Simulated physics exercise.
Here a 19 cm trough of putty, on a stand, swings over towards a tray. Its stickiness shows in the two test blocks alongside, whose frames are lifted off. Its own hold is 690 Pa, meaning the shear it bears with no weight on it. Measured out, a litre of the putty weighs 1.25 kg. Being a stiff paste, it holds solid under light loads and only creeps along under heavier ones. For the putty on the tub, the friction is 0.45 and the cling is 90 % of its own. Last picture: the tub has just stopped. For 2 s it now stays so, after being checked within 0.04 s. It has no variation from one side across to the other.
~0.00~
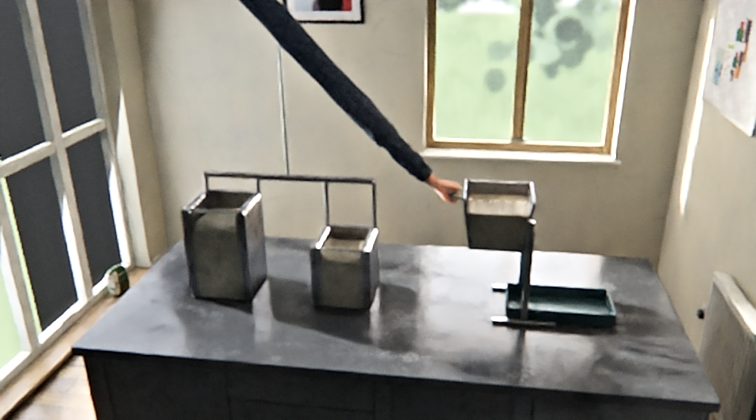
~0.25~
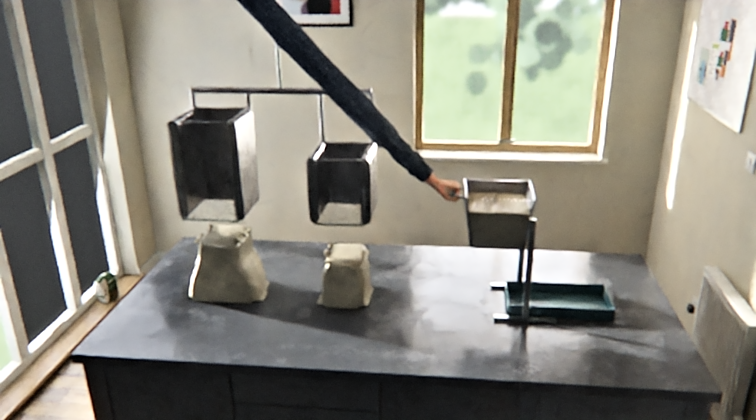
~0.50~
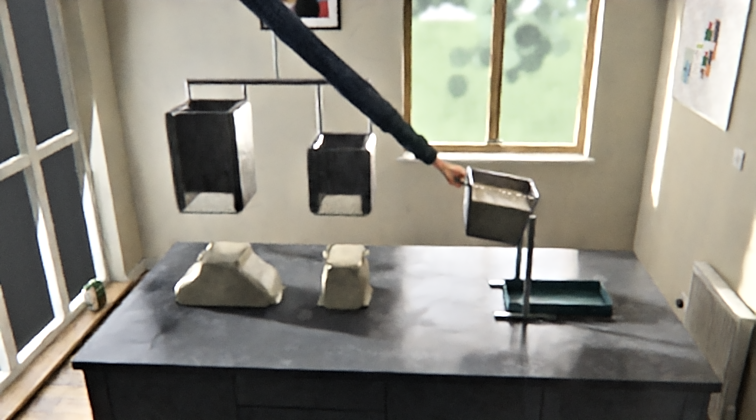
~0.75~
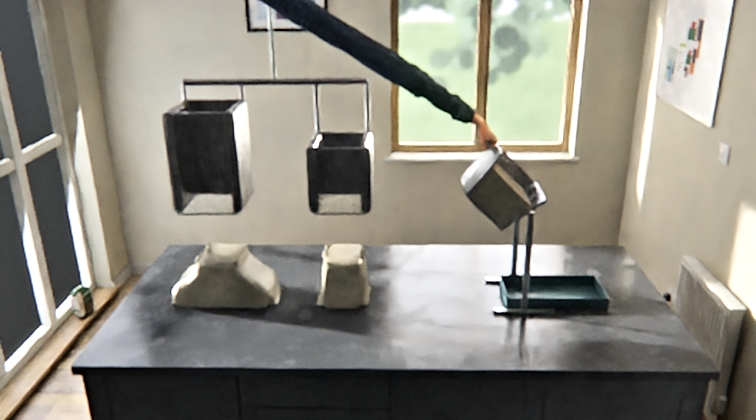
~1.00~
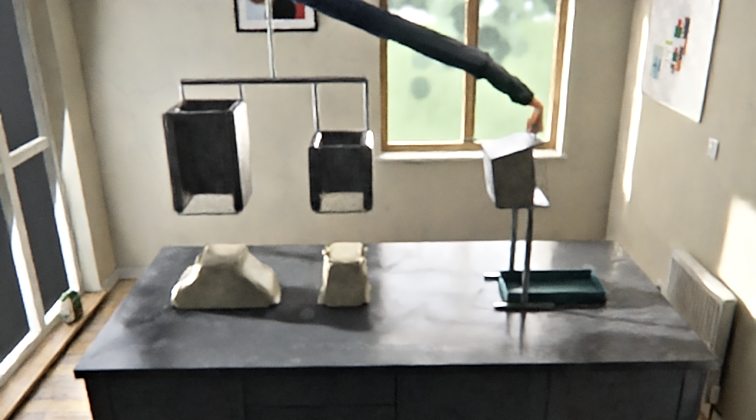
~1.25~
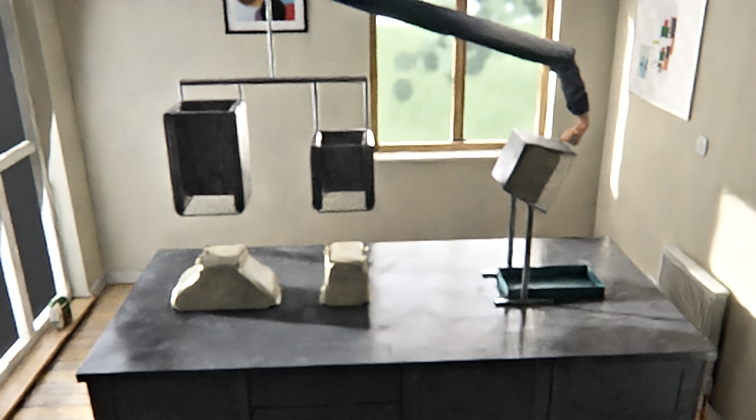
An arm tilting a tub of putty over a green tray after open casings lift off two sagging blocks on a dark counter.
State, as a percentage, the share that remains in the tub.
0 %.
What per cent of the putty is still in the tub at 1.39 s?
Roughly 90 per cent.
After 1.39 s, the tub is at 113 degrees and holds 92 %.
After 1.56 s, the tub is at 113 degrees and holds 15 %.
After 1.73 s, the tub is at 113 degrees and holds 0 %.
After 1.90 s, the tub is at 113 degrees and holds 0 %.
After 3.25 s, at the end, the tub is at 113 degrees and holds 0 %.
